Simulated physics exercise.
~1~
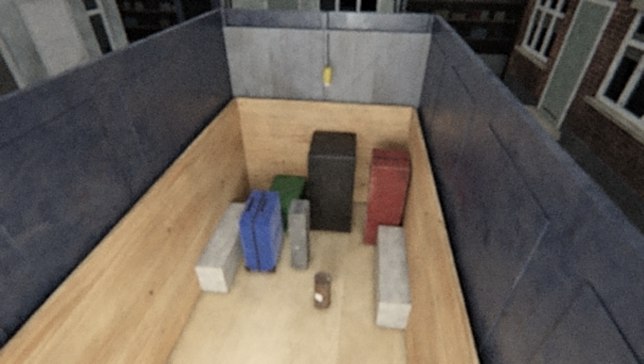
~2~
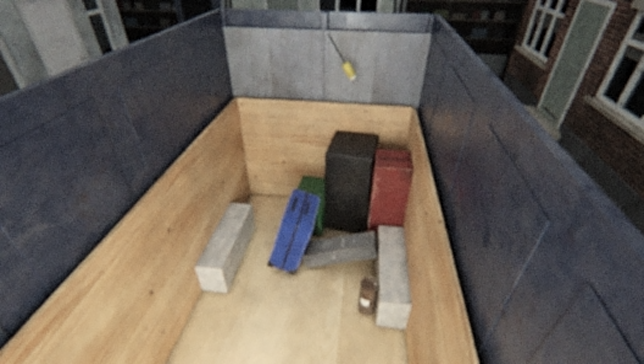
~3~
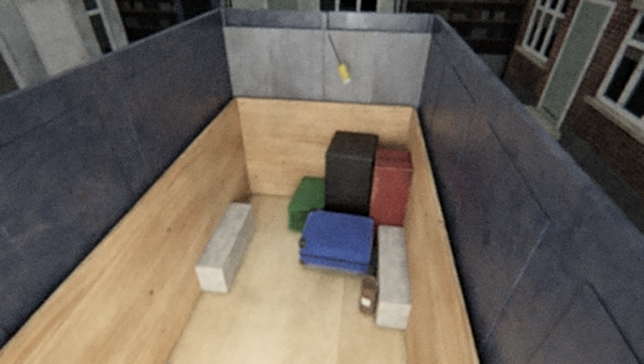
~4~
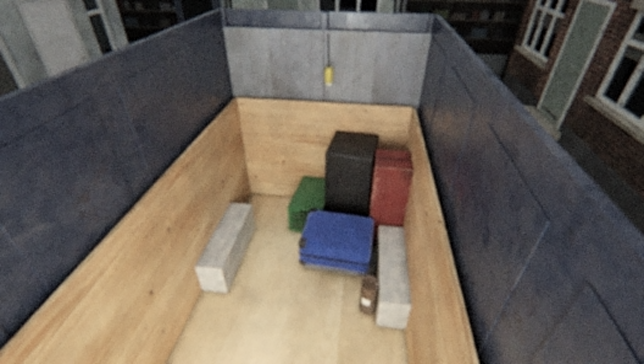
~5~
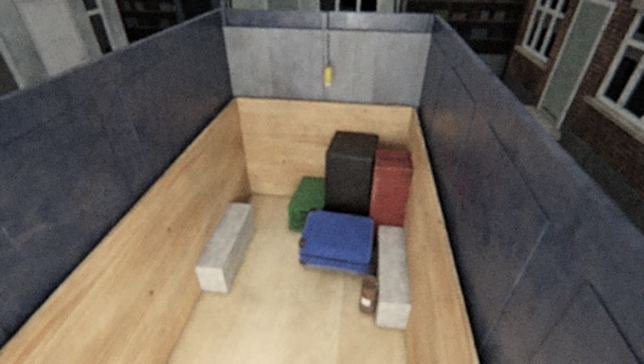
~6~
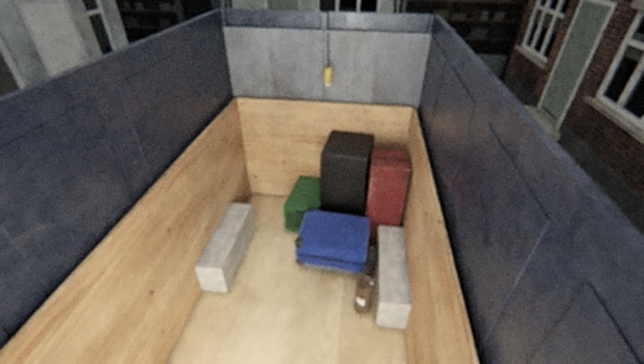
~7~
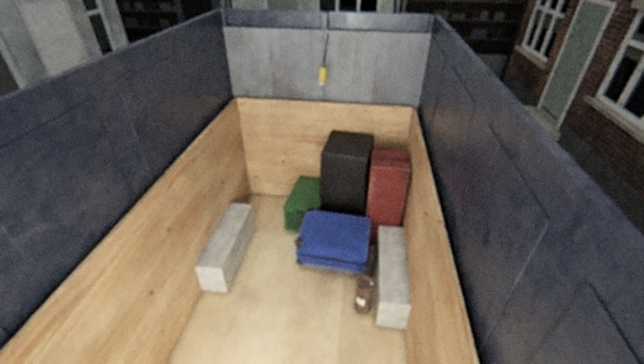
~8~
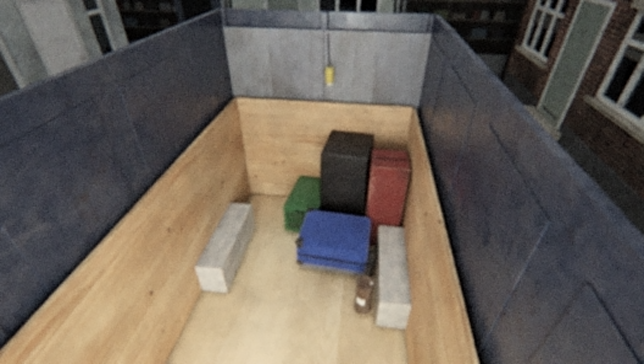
In the wood-lined back of a van, a blue case, a slim grey box, a green chest, a tall black appliance, a red box and a small brown canister stand between two pale wheel boxes. The load lurches right as a yellow hanging tag swings out. The grey box topples, the blue case tips after it, and the canister slides against the right wheel box. The blue case then drops onto its side over the grey box. Everything settles, later edging slightly left. At the end, the black appliance, red box and canister remain upright.
